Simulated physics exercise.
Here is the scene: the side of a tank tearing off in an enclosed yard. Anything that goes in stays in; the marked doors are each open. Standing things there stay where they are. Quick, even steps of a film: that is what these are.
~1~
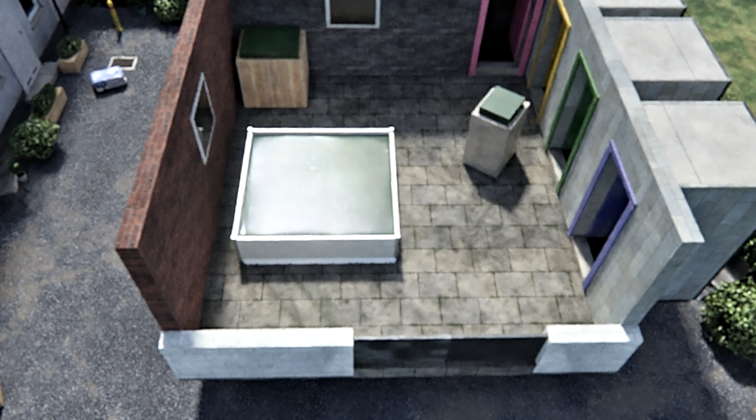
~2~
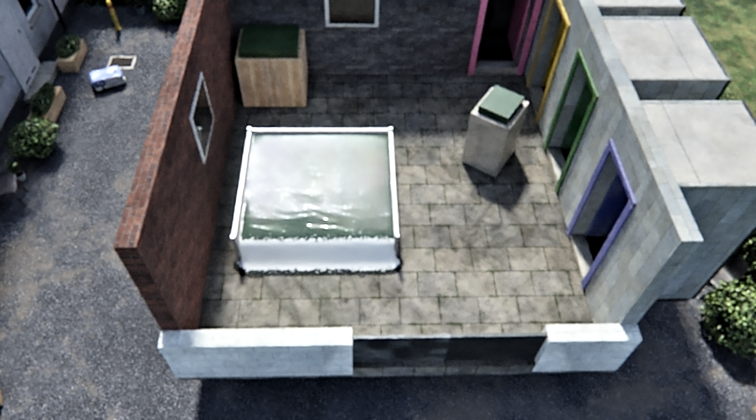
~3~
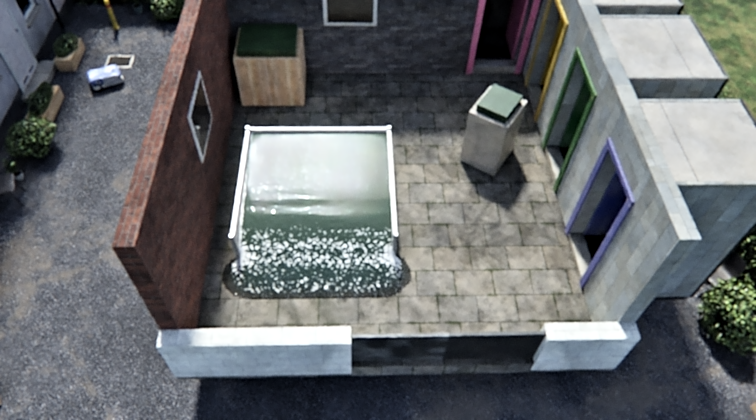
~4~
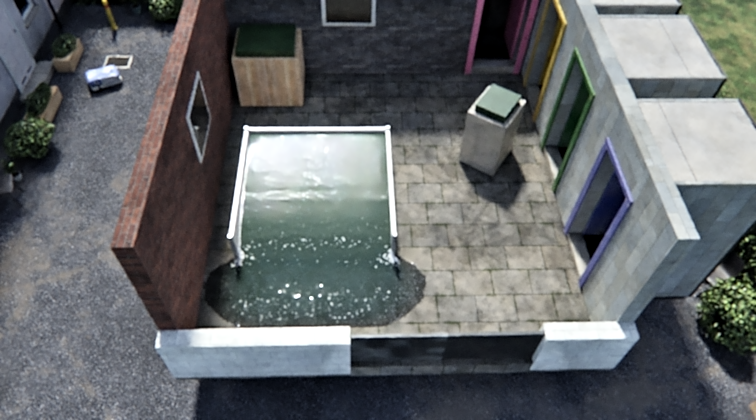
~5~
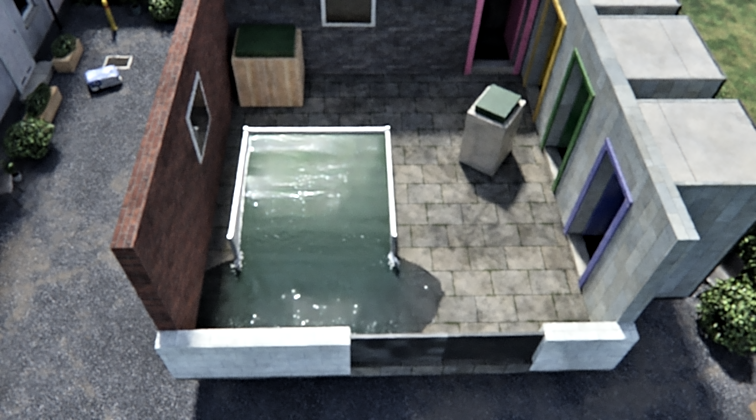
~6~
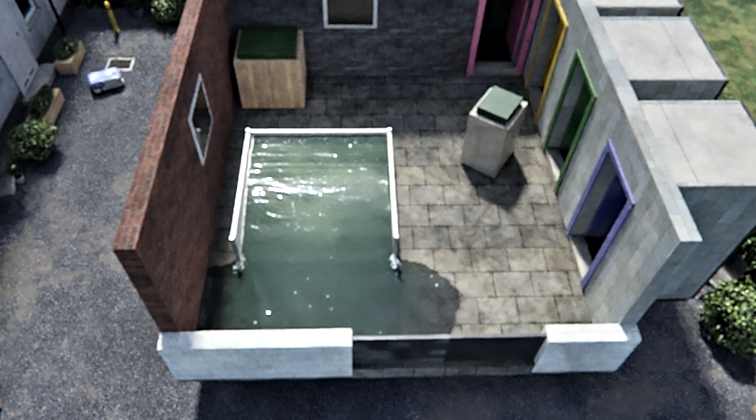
In a walled, paved yard with coloured door surrounds, a white-edged square tank of greenish water stands still before its near side gives way; water pours out, foaming, then spreads across the paving toward the low white front wall and rightward.
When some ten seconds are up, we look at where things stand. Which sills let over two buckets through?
The yellow door is going to stay inside the allowance; the blue door is going to overshoot the allowance; the pink door is going to stay inside the allowance; the green door is going to stay inside the allowance.
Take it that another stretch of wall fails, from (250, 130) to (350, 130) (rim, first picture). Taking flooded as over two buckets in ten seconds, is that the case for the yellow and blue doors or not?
Check - yellow: Comes out above; blue: Comes out below.
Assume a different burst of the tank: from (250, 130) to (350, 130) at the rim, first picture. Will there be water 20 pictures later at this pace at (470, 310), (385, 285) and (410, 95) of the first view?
Untouched, untouched, submerged.
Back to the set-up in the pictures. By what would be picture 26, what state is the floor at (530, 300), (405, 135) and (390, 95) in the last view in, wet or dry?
The three points read soaked through, clear and clear.
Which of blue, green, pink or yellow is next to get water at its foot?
Looks like the door marked blue gets there first.
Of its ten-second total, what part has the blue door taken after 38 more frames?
Something like 80 in a hundred.
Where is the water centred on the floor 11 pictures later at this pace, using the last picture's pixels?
That comes out near (325, 270).
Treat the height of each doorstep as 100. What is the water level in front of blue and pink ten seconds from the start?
I reckon it's around 110 and then 60 per cent.
A moment on, water covers 20 % of the floor; the yellow door not reached, the blue door not reached, the pink door not reached, the green door not reached.
Next, water covers 30 % of the floor; the yellow door not reached, the blue door not reached, the pink door not reached, the green door not reached.
Then, water covers 50 % of the floor; the yellow door not reached, the blue door under two buckets in, the pink door not reached, the green door wet at the sill, nothing in.
Later, water covers 85 % of the floor; the yellow door wet at the sill, nothing in, the blue door far over two buckets in, the pink door wet at the sill, nothing in, the green door wet at the sill, nothing in.
In the end, water covers 95 % of the floor; the yellow door under two buckets in, the blue door far over two buckets in, the pink door wet at the sill, nothing in, the green door under two buckets in.
